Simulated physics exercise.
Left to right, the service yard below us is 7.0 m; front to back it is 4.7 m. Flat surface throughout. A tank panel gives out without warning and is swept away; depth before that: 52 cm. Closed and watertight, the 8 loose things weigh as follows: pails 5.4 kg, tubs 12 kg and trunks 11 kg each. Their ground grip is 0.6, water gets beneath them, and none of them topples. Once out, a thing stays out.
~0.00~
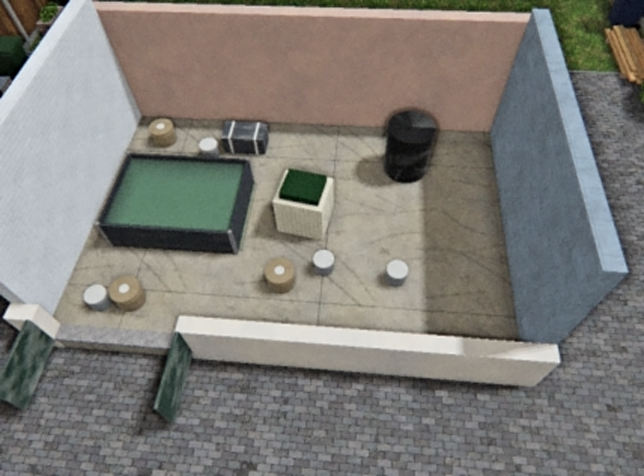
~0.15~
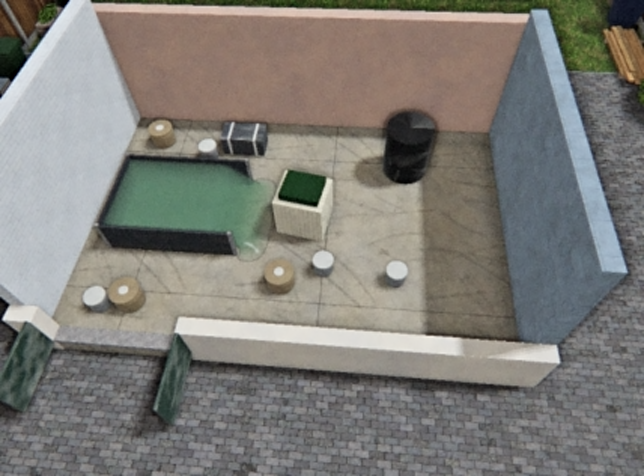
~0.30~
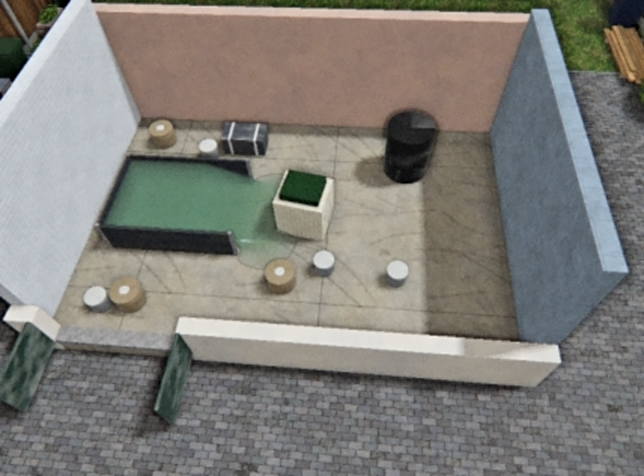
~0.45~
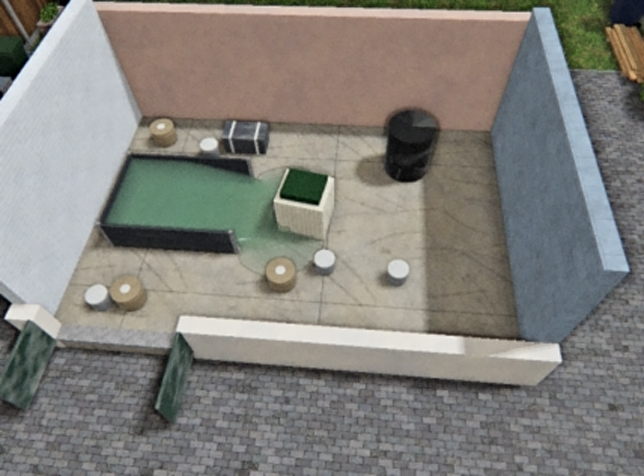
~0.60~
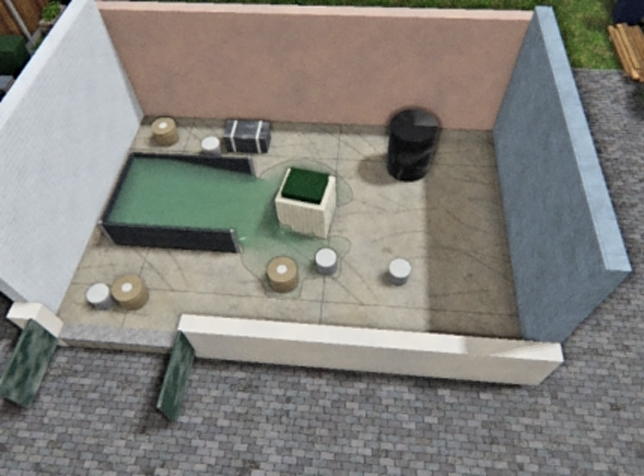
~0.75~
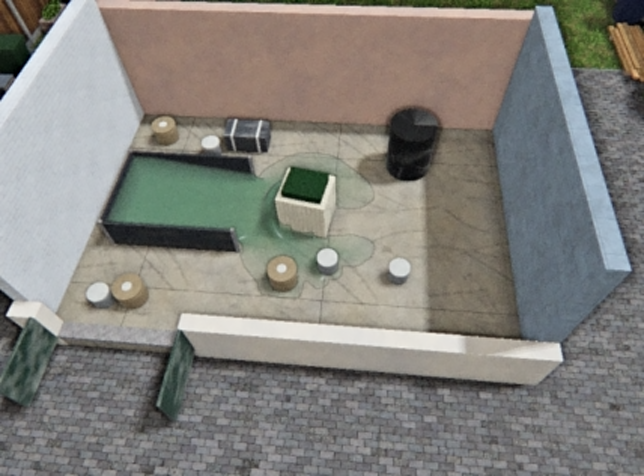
Green water spreads from the open right end of a dark-sided tank on the left of a walled yard, seen from high above with grey paving in front. Tan and pale round containers, a strapped dark trunk, a cream block with a green top and a black barrel stand around it. The tank's right panel vanishes, and water slides rightward, wrapping the block and nearest containers, which stay put.
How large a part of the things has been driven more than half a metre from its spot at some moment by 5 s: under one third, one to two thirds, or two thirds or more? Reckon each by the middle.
I predict the proportion will fall in the middle band.
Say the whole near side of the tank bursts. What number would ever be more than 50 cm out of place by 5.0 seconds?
In that case the number is 2.
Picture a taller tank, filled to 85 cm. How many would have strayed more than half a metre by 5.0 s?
That would make 3 of them.
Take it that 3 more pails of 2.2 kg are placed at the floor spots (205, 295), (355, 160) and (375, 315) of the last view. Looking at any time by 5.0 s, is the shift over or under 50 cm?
Answers in order are does not cross, crosses the line and crosses the line.
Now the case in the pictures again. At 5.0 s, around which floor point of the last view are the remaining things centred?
They're centred close to (271, 216).
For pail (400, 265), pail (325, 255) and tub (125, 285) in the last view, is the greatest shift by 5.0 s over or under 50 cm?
Taking them in turn, the answers are greater, greater and smaller.
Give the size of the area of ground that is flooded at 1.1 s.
Flooded: Near 10.5 m2.
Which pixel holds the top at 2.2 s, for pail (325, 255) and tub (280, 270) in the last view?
Near (456, 325) and (287, 315).
After 1.1 s 1 of 8 are over 50 cm from their spots; 0 afloat.
After 2.2 s 3 of 8 are over 50 cm from their spots; 0 afloat.
After 3.5 s 3 of 8 are over 50 cm from their spots; 3 afloat.
After 5.0 s 3 of 8 are over 50 cm from their spots, and 3 have been at some point; 2 afloat.
